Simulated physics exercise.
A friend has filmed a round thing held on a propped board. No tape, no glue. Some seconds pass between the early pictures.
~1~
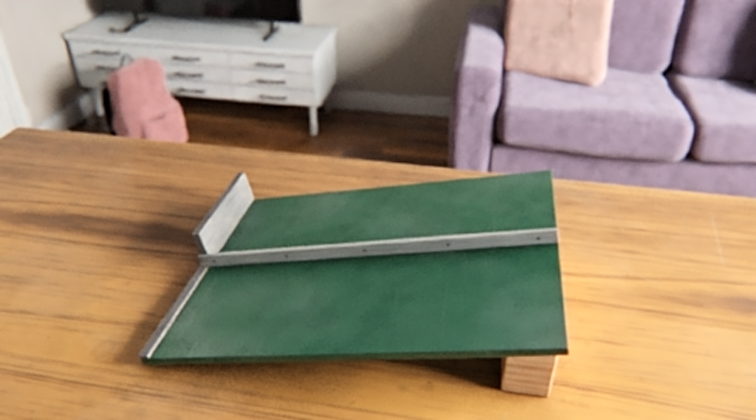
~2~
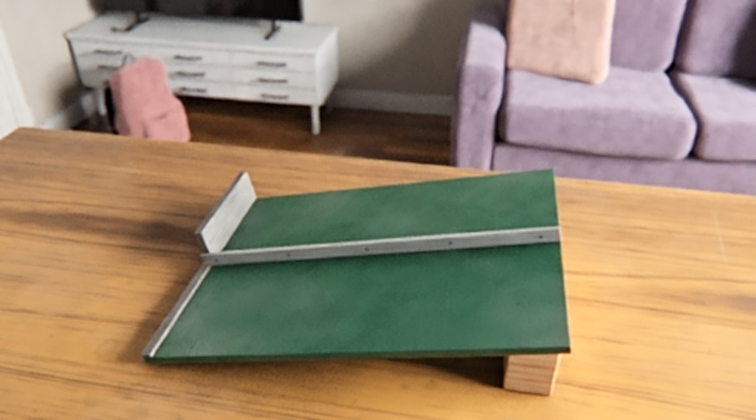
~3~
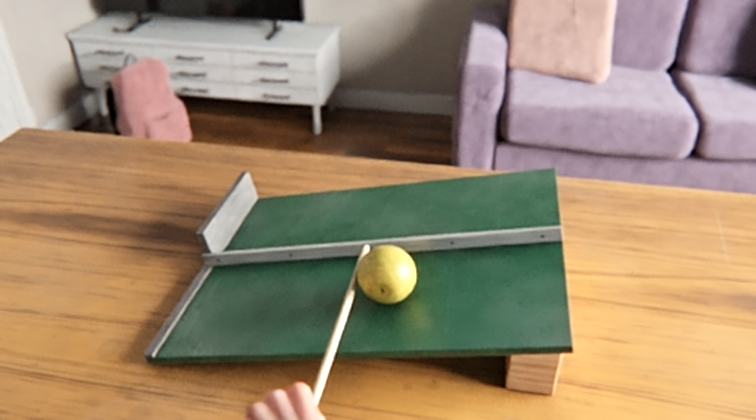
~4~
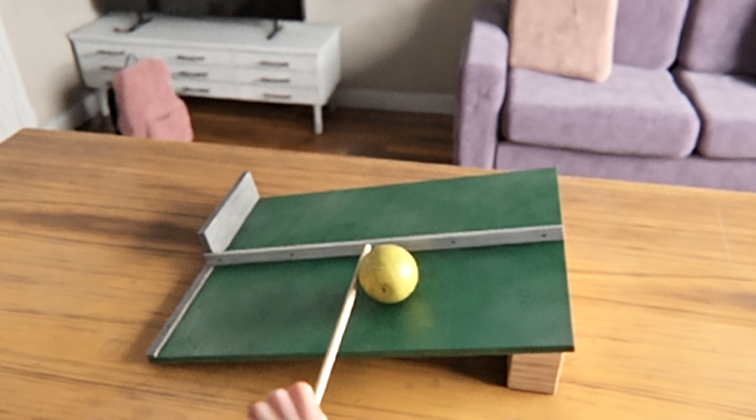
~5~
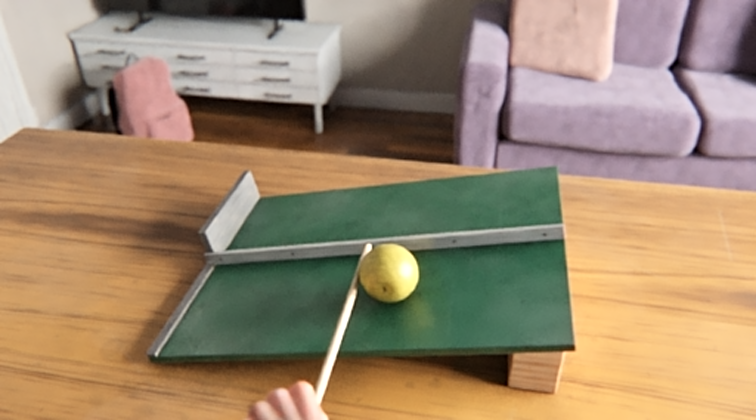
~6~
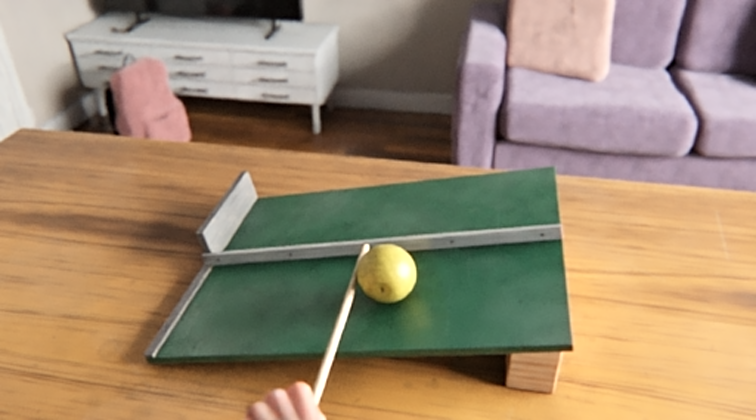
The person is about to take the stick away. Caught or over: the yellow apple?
The yellow apple runs past the strip.
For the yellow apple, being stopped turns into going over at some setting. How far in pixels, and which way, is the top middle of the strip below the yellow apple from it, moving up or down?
About 8 pixels up.
Then, 0.62 s later than the last frame, yellow apple rolling on the board near (206, 286).
Then, 1.14 s later than the last frame, yellow apple off the board.
When it is over, the yellow apple goes over the end.
